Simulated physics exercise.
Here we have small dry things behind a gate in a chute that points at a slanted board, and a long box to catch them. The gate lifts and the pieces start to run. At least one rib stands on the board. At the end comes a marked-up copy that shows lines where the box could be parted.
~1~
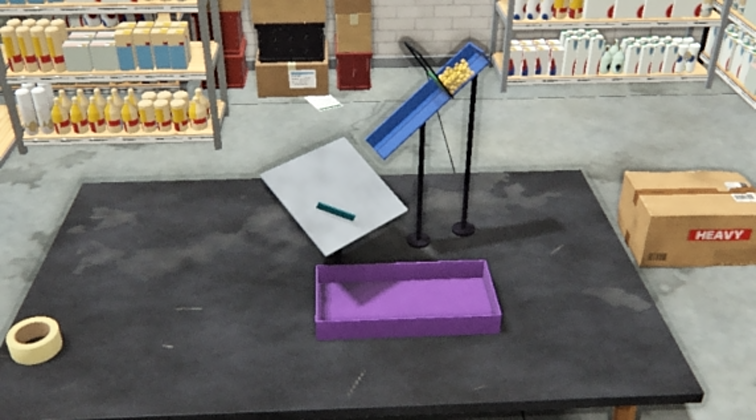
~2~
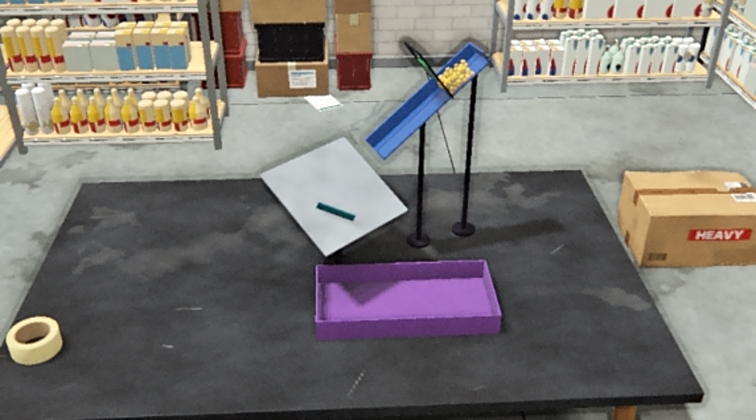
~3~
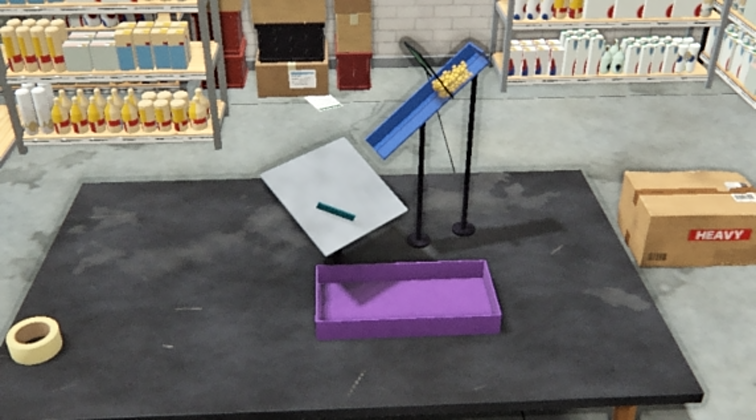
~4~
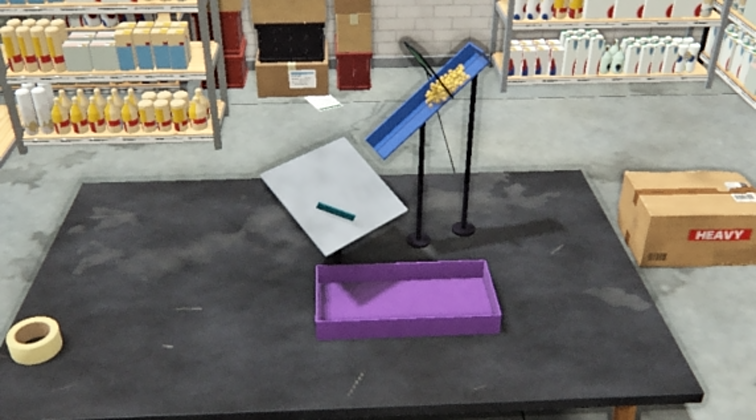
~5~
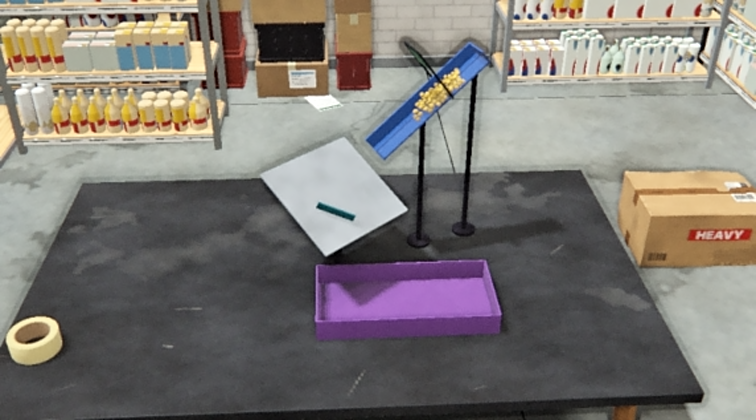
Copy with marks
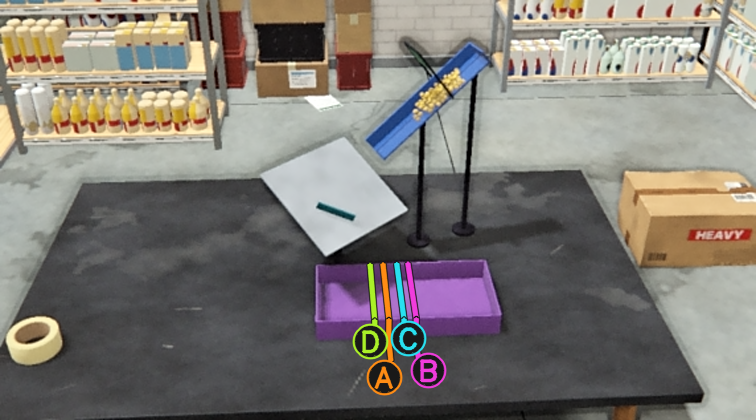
In a warehouse, a dark table holds a tilted pale board with a small teal rib and a long, empty purple box, below a raised blue chute. A cluster of small yellow pieces sits bunched near the chute's upper end, then slides down leftward, stretching into a longer, looser stream along the channel.
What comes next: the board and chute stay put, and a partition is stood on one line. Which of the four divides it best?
Use line C.
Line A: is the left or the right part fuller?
Right.
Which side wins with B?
Left.
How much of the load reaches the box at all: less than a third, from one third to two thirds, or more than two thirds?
More than two thirds.
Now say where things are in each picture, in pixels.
Load behind the gate (453, 79), puffed corn balls; lip of the chute (378, 154), sloping fairly steeply, in the first picture.
Middle of the board (336, 192), tilted fairly steeply; middle of its low edge (369, 232); of its high edge (304, 155), in the second picture.
Front corners of the box (316, 321) and (501, 315), empty; front of the load (441, 95), in the third picture.
Middle of the load (445, 87); its front (431, 106), roughly a quarter of the way to the lip; rib from (318, 202) to (356, 216), in the fourth picture.
Middle of the load (438, 94); its front (415, 117), roughly half of the way to the lip, in the fifth picture.
On the marked copy, line A crosses the front rim at (388, 319); line B crosses the front rim at (416, 318); line C crosses the front rim at (403, 318); line D crosses the front rim at (374, 319).
With A, of what is caught, about a tenth on the left of the divider, almost all on the right.
With B, of what is caught, almost all on the left of the divider, about a tenth on the right.
With C, of what is caught, roughly two thirds on the left of the divider, roughly a third on the right.
With D, of what is caught, not one piece on the left of the divider, every piece on the right.
